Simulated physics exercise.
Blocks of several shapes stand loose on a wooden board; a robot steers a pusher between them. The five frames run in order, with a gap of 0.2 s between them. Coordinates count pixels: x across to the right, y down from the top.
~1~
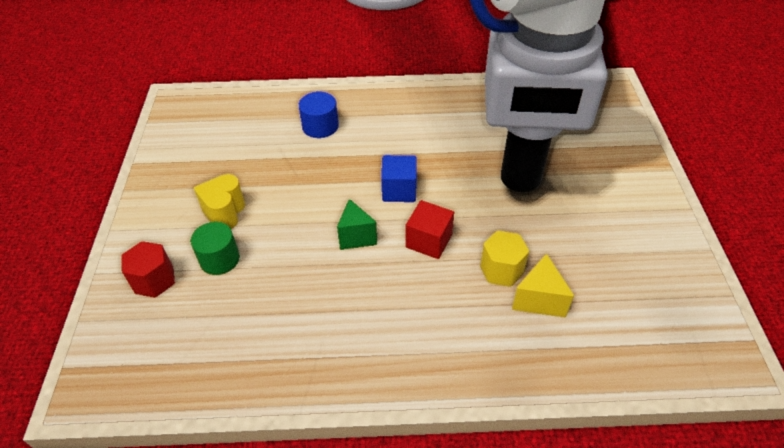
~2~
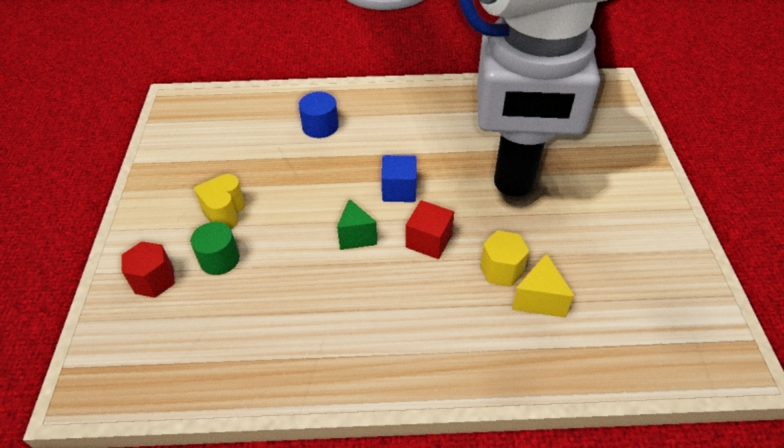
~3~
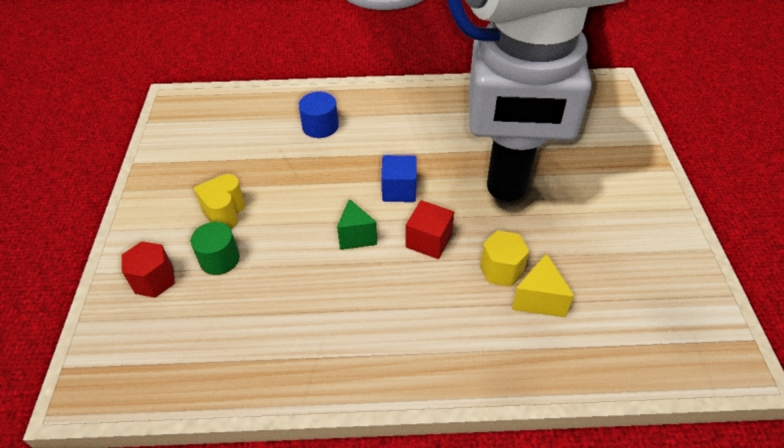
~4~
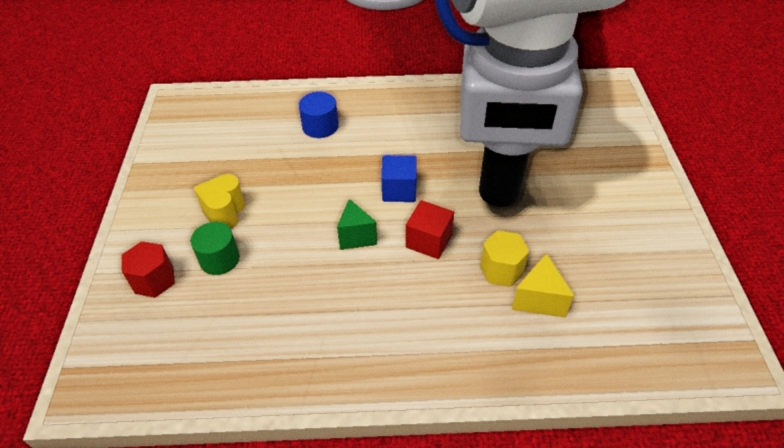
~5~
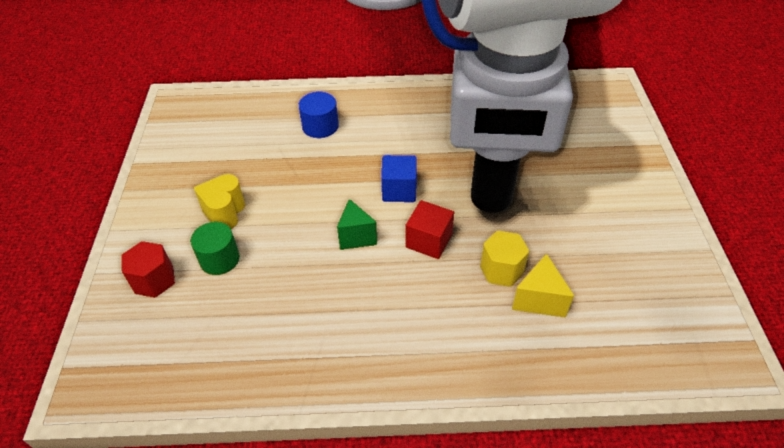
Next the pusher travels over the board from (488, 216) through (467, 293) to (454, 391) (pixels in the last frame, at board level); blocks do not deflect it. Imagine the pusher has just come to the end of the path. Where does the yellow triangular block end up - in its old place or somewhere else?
By the last moment of the path, the yellow triangular block has shifted.
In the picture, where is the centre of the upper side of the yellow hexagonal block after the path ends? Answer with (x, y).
The middle of its upper face will lie at (514, 290).
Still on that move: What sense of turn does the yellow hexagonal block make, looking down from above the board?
Counterclockwise from above.
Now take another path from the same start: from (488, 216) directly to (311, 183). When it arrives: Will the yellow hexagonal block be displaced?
Going by the path, no.
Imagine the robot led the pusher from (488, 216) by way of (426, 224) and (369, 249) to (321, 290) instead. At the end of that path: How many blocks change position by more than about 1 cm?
My forecast: 2.
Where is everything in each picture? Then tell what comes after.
Tip of the pusher (520, 179), middles of tops, red square piece (430, 218), yellow hexagonal block (506, 247), yellow triangular block (546, 278), in the first frame.
Pusher (514, 184), nothing pushed, in the second frame.
Pusher (507, 188), nothing pushed, in the third frame.
Pusher (499, 194), nothing pushed, in the fourth frame.
Pusher (491, 199), red square piece (430, 218), yellow hexagonal block (506, 247), yellow triangular block (546, 278), in the fifth frame.
On the path given first. One third of the way, pusher (477, 251); yellow hexagonal block (512, 271), turned 40° anticlockwise; yellow triangular block (552, 283).
Two thirds of the way, pusher (462, 310); yellow hexagonal block (514, 290), turned 85° anticlockwise; yellow triangular block (557, 285), turned 20° anticlockwise.
At the end, pusher (456, 377); red square piece unmoved; yellow hexagonal block (514, 290), turned 85° anticlockwise; yellow triangular block (557, 285), turned 20° anticlockwise.
